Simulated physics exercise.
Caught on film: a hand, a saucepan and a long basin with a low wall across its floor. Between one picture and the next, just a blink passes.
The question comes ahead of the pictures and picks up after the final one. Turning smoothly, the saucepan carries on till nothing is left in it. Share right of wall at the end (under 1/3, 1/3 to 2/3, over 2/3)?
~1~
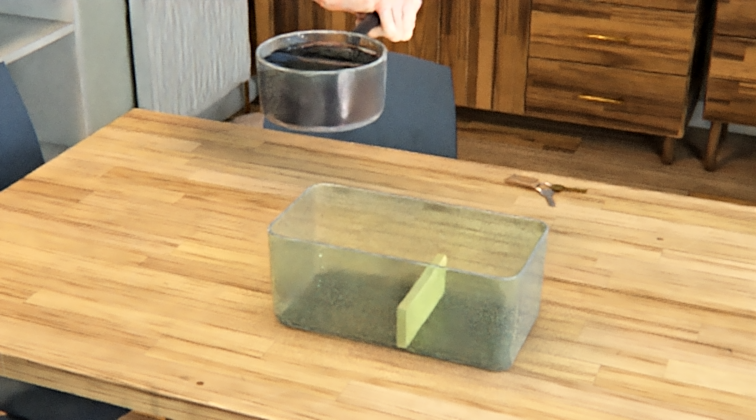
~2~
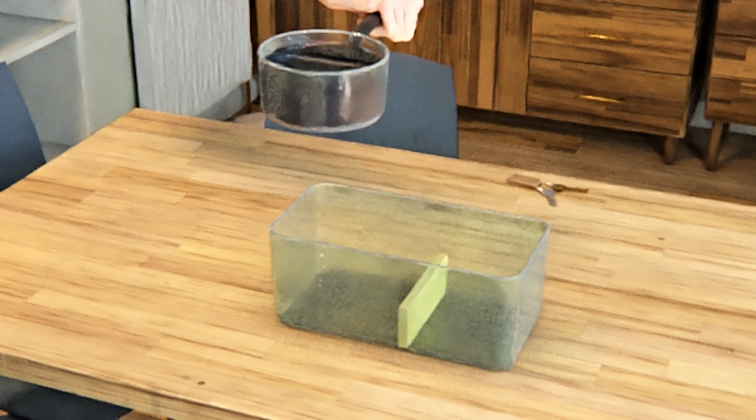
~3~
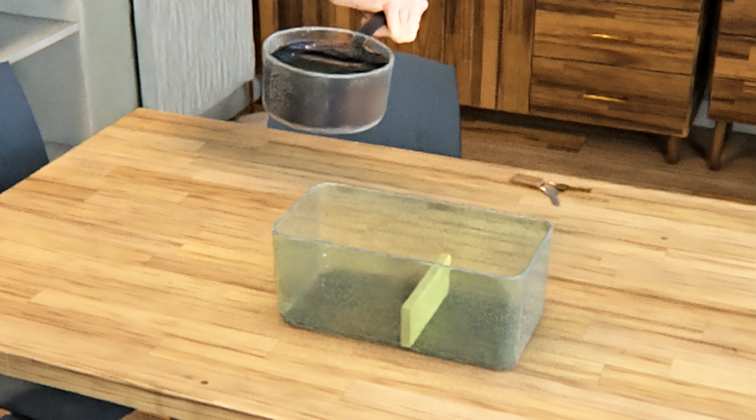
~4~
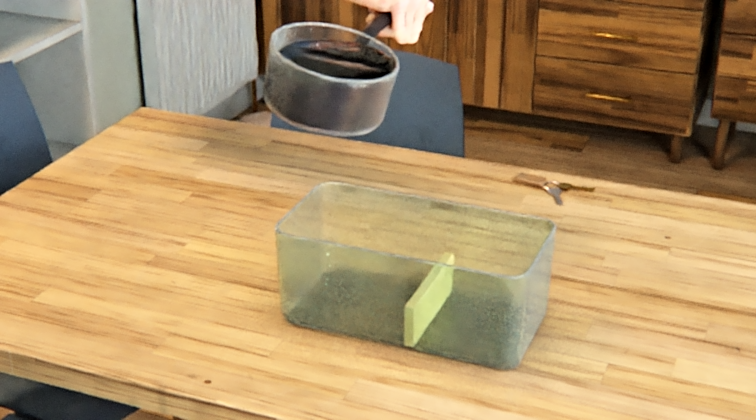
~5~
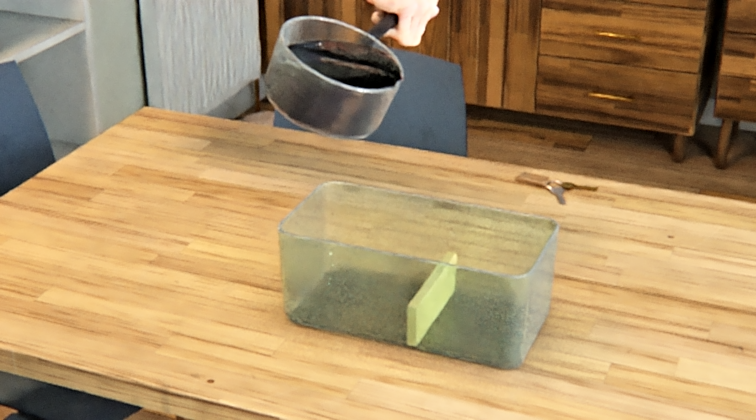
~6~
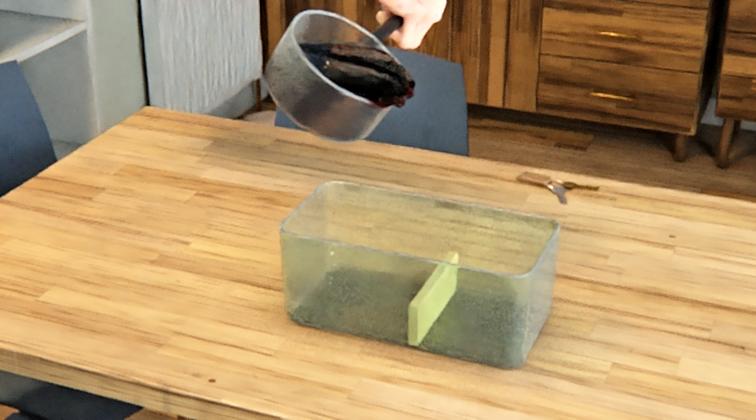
The share right of the wall is the middle band, one third to two thirds.
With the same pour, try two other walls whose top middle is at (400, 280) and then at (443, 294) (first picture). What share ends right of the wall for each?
You'd get roughly 70 per cent the first time and roughly 25 per cent the second.
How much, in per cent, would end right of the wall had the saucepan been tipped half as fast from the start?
Result: Roughly 70 %.
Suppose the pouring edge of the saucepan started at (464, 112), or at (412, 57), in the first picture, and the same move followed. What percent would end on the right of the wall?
Close to 80 in a hundred, and close to 70 in a hundred.
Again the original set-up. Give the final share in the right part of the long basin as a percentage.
Share approx. 45 %.
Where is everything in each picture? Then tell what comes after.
In the first frame, tilt 0°; pouring edge (381, 61); surface from (268, 51) to (381, 67); the long basin's rim runs from (290, 207) to (535, 252); the wall's top is at (423, 281).
In the second frame, tilt 2°; pouring edge (383, 62); surface from (270, 51) to (383, 68).
In the third frame, tilt 6°; pouring edge (388, 67); surface from (274, 49) to (387, 69).
In the fourth frame, tilt 13°; pouring edge (393, 75); surface from (279, 48) to (393, 70).
In the fifth frame, tilt 23°; pouring edge (397, 86); surface from (282, 47) to (400, 80); 1 per cent is over the edge.
In the sixth frame, tilt 34°; pouring edge (397, 98); surface from (283, 48) to (386, 78); 6 per cent is over the edge.
A moment on, the saucepan is tipped on its side and 22 per cent is still to pour, 3 is left of the wall and 25 right of it.
Next, the saucepan is tipped right over and 4 per cent is still to pour, 34 is left of the wall and 52 right of it.
Then the saucepan is tipped right over and 0 per cent is still to pour, 48 is left of the wall and 47 right of it.
Later the saucepan is tipped right over and 0 per cent is still to pour, 51 is left of the wall and 47 right of it.
At rest 51 per cent lies left of the wall, 47 right of it and 2 outside.
